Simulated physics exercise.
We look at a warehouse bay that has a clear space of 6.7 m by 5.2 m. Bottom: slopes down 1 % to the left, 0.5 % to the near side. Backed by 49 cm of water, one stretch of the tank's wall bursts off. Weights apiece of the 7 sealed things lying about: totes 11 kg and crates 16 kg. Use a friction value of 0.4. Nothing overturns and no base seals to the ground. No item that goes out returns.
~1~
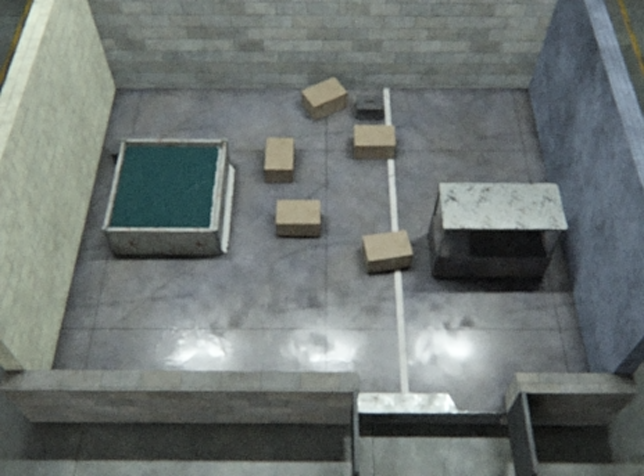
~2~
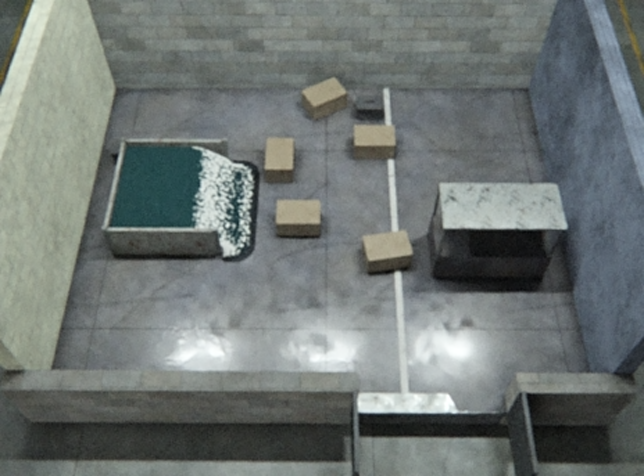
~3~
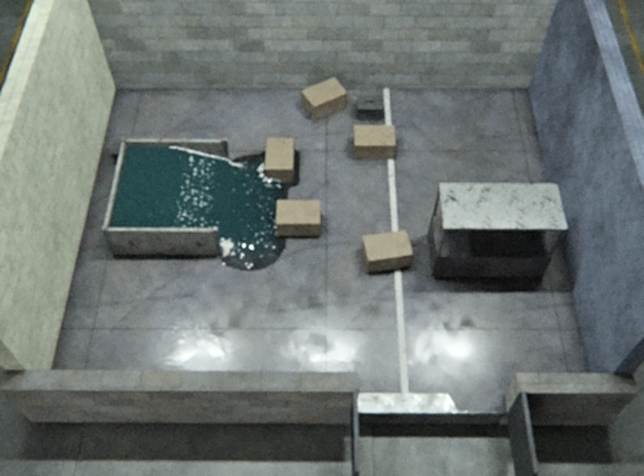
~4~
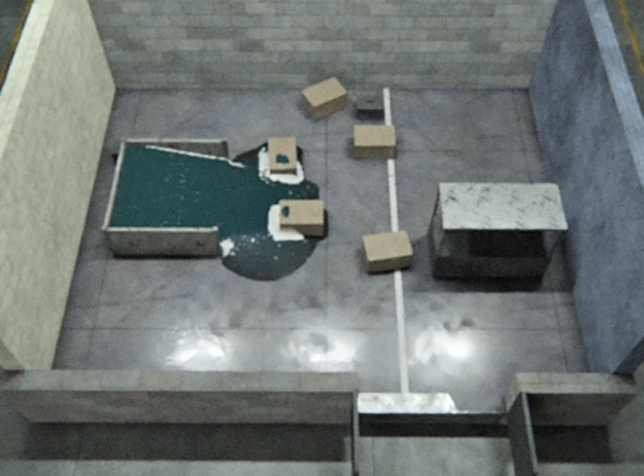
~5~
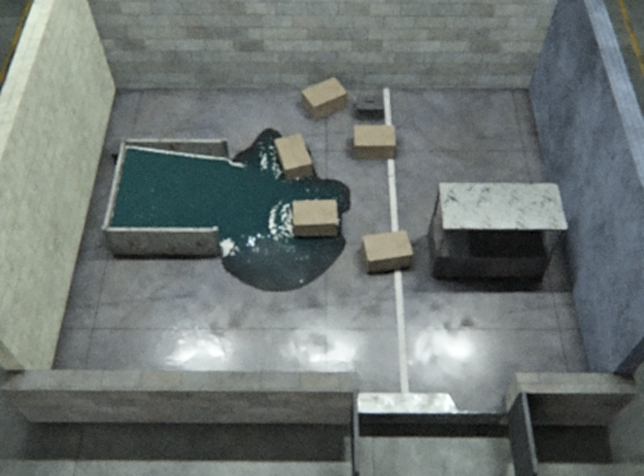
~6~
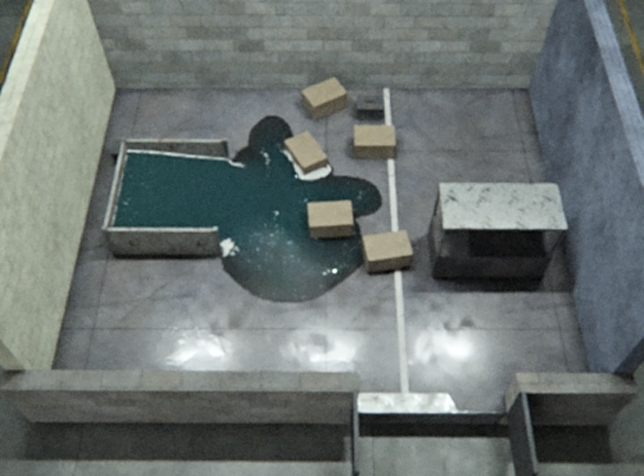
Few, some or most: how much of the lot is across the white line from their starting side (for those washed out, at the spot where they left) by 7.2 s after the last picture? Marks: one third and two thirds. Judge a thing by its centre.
The fraction is from one to two thirds.
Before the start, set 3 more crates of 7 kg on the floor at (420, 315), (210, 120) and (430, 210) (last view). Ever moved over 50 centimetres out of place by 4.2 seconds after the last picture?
In order: Greater, smaller and greater.
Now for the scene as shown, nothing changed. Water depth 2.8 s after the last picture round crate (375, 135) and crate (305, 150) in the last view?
First about 3 cm, second about 5 cm.
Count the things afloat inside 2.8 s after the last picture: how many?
At that time the total is 0.
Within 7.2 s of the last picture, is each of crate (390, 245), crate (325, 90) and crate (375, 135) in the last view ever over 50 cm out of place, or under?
Item one exceeds it, item two falls below it, item three exceeds it.
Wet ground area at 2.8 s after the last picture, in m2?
That flooded area is roughly 25 m2.
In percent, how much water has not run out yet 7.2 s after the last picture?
Somewhere near 82 percent, give or take.
Then, 0.9 s after the last picture 2 of 7 are over the mark; 0 afloat.
Then, 2.8 s after the last picture 4 of 7 are over the mark; 0 afloat.
Then, 4.8 s after the last picture 3 of 7 are over the mark; 0 afloat.
Then, 7.2 s after the last picture 3 of 7 are over the mark; 0 afloat.
